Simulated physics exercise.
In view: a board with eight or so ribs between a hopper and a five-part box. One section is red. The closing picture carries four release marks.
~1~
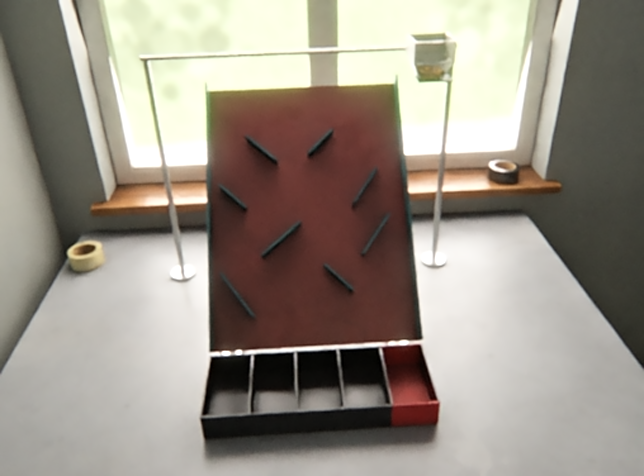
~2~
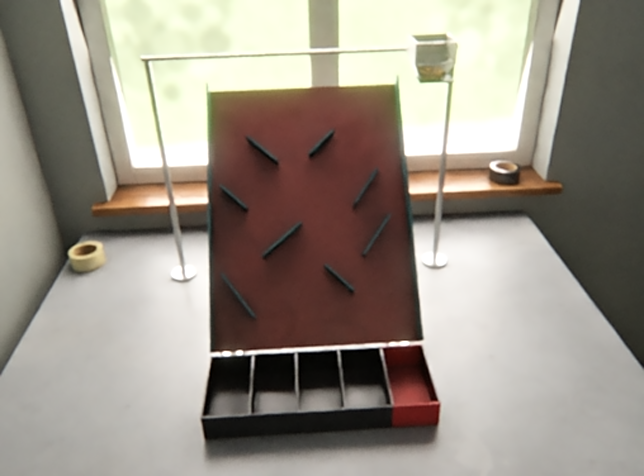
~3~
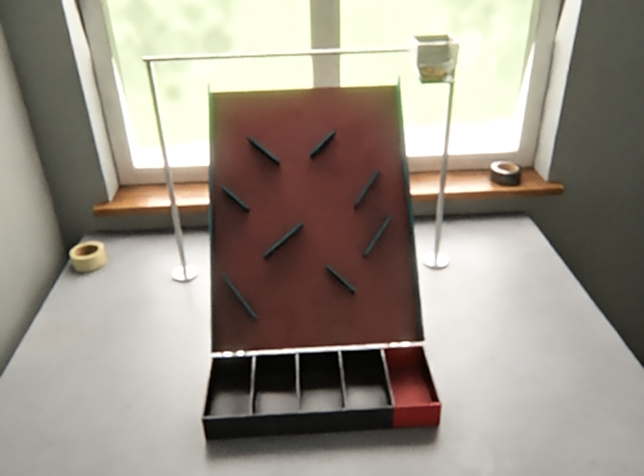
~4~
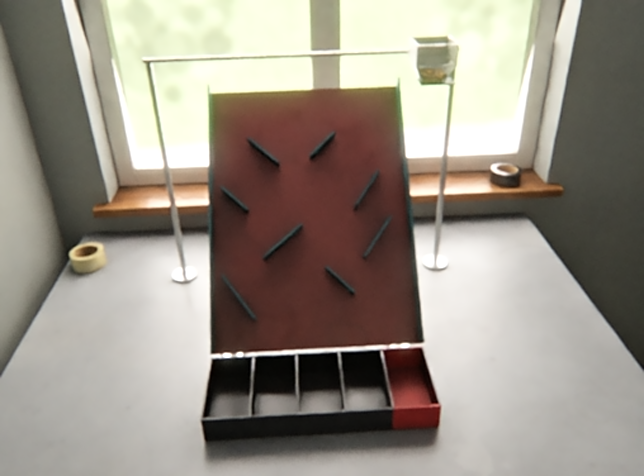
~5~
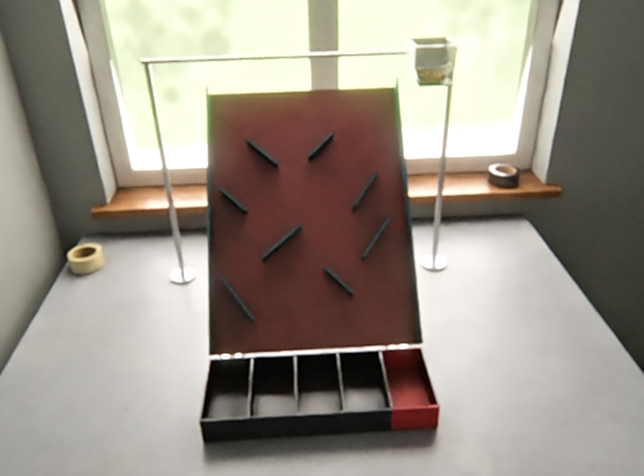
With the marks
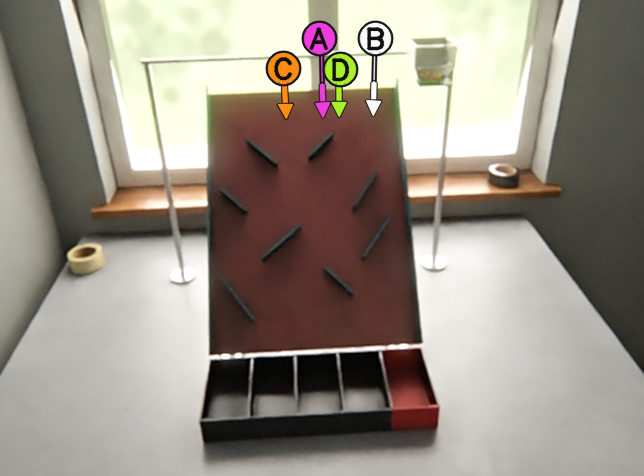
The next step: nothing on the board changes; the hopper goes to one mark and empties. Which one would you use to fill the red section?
The best mark is B.
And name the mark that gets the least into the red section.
The answer is A.
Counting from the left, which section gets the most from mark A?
The second from the left.
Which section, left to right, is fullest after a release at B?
The fifth from the left.
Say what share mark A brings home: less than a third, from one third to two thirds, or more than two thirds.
Less than a third.
On the marked copy, mark A meets the board at (322, 112); mark B meets the board at (373, 110); mark C meets the board at (285, 113); mark D meets the board at (339, 111).
With A, about a tenth in the red section, the larger part in other sections, about a tenth outside the box.
With B, roughly half in the red section, roughly a quarter in other sections, roughly a quarter outside the box.
With C, roughly a quarter in the red section, roughly two thirds in other sections, about a tenth outside the box.
With D, roughly a third in the red section, roughly half in other sections, about a tenth outside the box.
